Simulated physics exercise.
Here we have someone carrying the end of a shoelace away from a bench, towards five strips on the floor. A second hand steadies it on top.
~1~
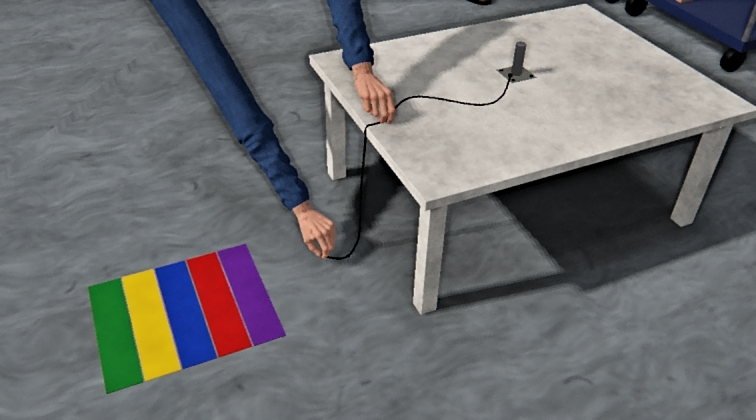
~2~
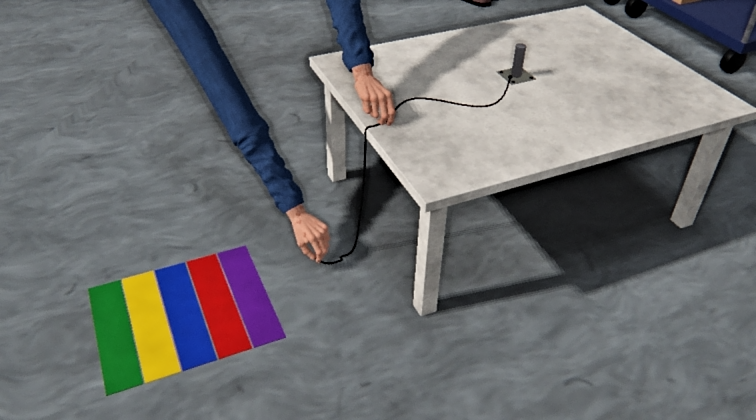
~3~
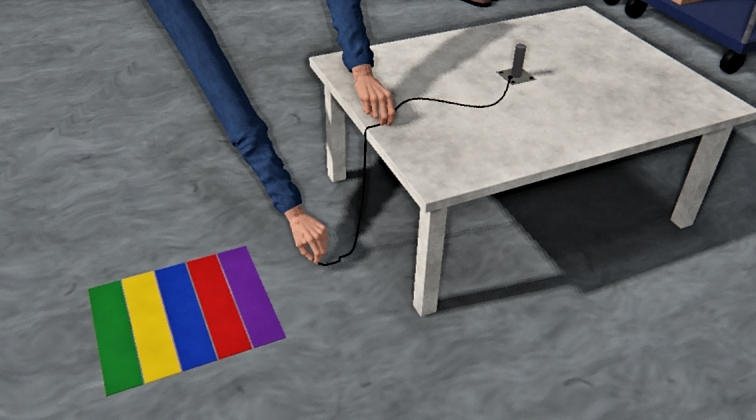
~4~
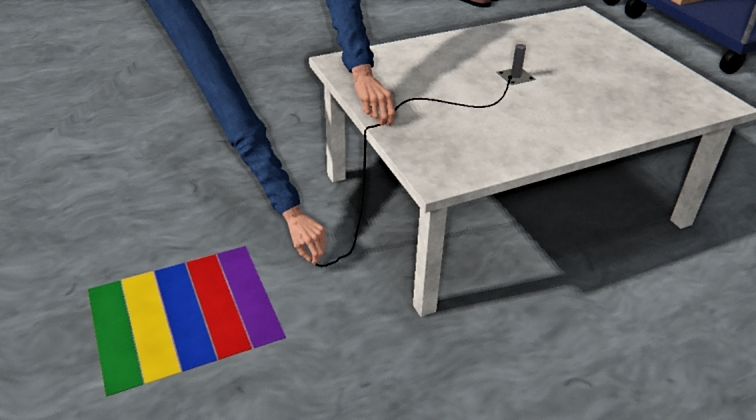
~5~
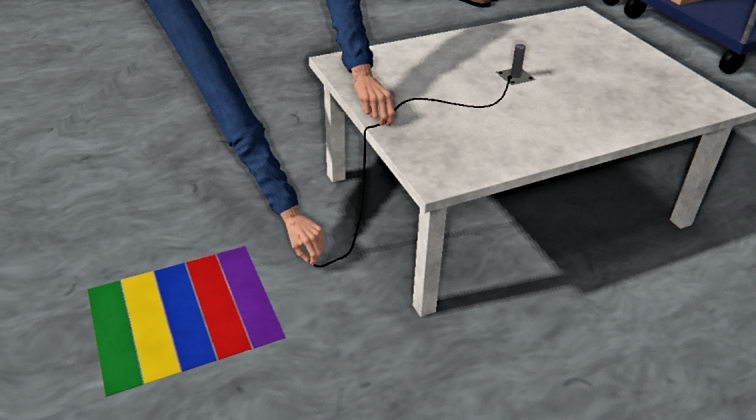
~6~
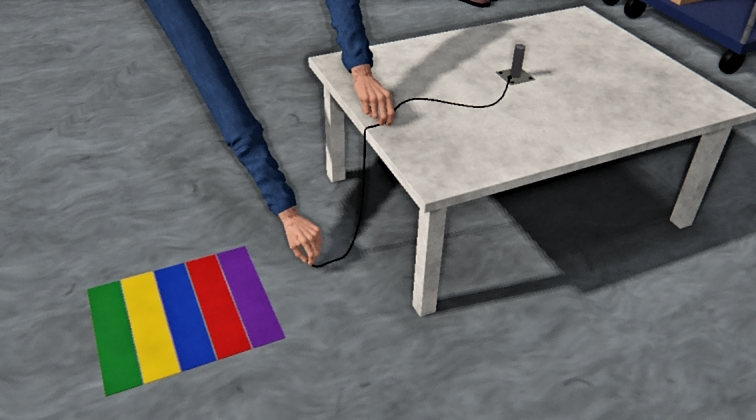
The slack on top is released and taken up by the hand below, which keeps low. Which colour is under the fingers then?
It halts on the blue strip.
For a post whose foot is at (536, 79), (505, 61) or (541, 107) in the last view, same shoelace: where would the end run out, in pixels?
Near (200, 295), (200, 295) and (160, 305).
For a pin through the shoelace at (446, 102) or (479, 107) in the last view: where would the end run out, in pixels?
The places are (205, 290) and (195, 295).
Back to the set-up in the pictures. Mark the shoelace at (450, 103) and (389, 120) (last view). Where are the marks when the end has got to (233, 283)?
The first at (425, 102), the second at (360, 138).
Soon after, end near (233, 283); over purple.
After that, end near (198, 293); over red.
At the stop, end near (176, 300); over blue. Over blue.
